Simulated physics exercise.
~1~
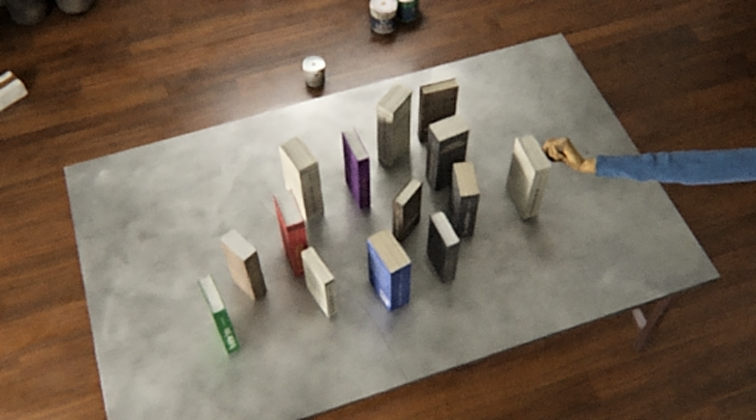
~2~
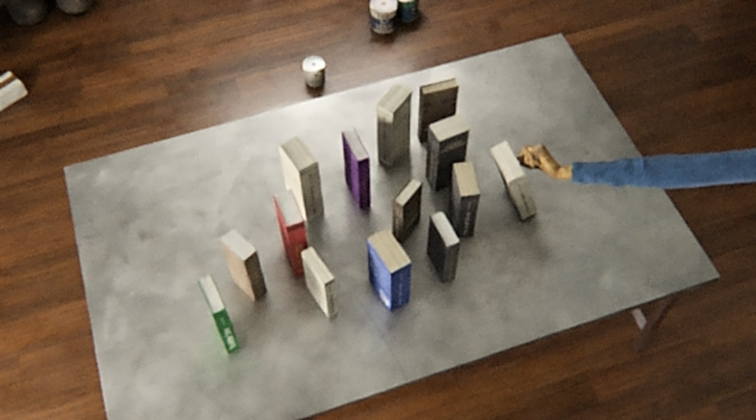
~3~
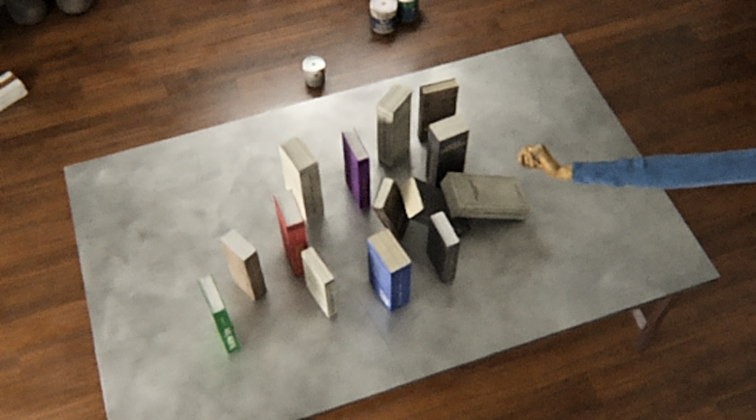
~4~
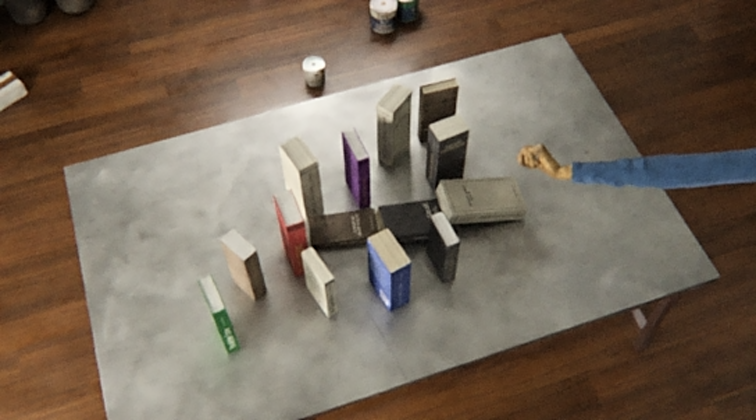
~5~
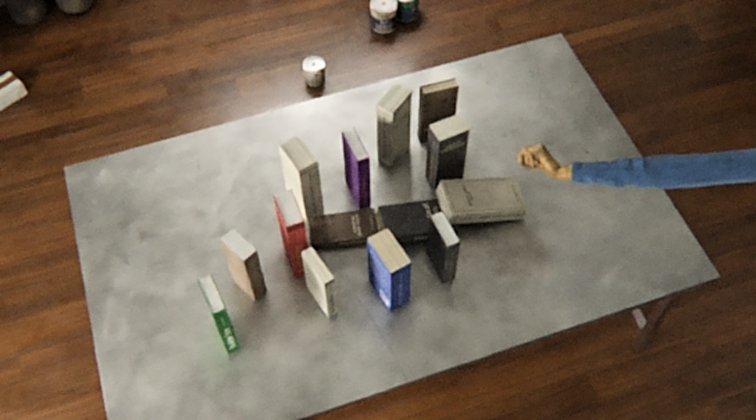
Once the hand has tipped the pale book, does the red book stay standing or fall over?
The red book stays standing, with a fallen dark book lying beside it.
